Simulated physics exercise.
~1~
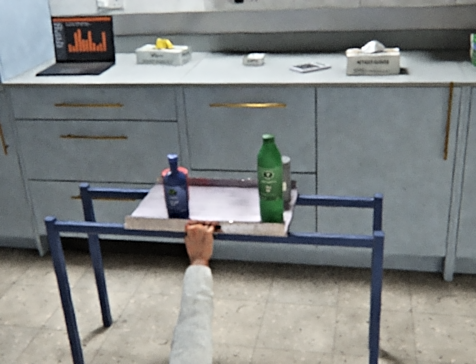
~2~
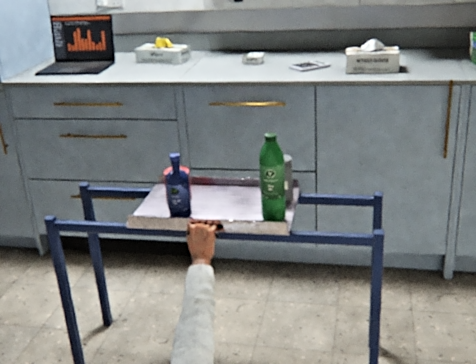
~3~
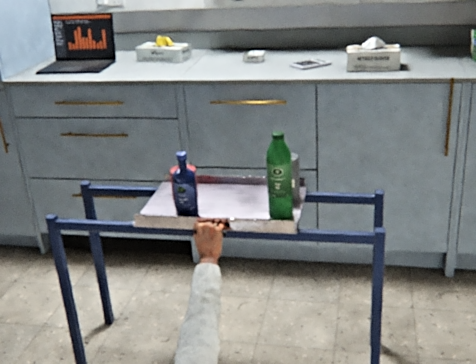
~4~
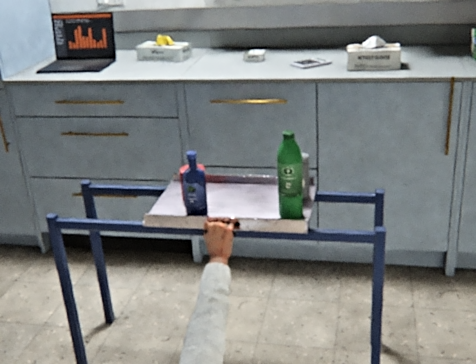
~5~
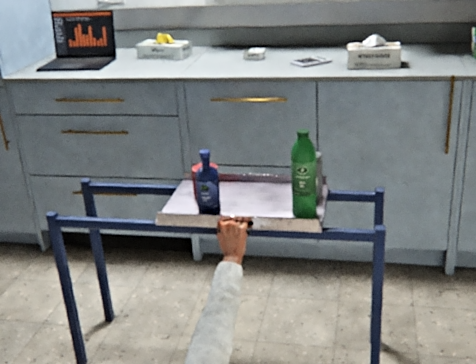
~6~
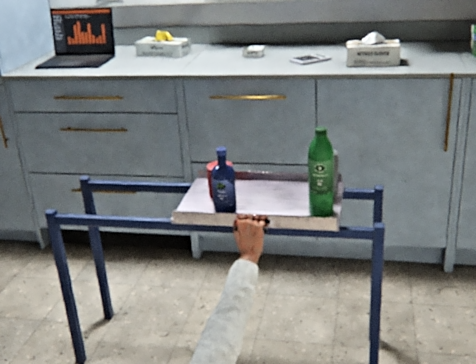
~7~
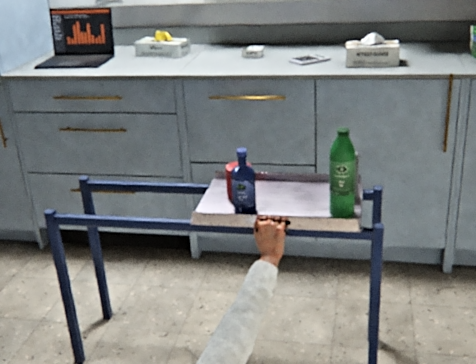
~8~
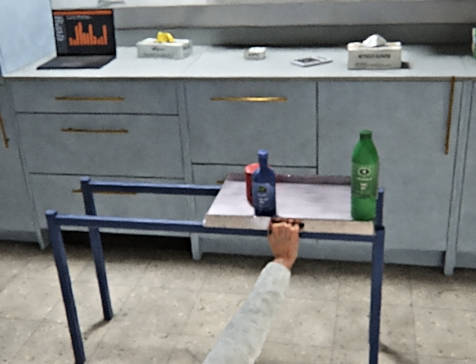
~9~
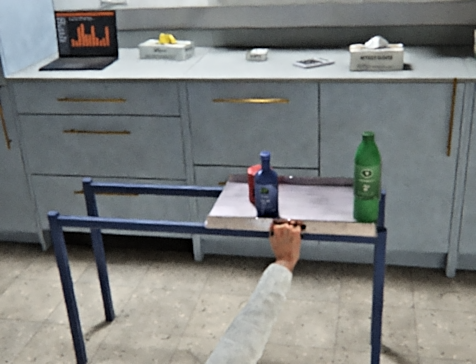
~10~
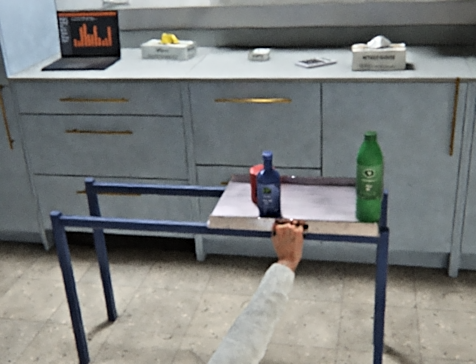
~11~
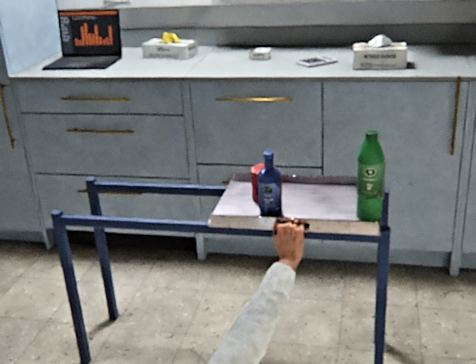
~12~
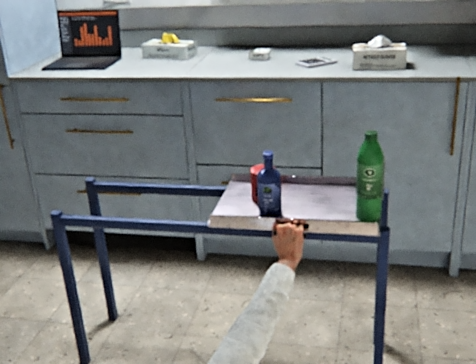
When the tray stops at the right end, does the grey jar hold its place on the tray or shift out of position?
The grey jar holds its place, staying upright beside the green bottle after the tray stops.
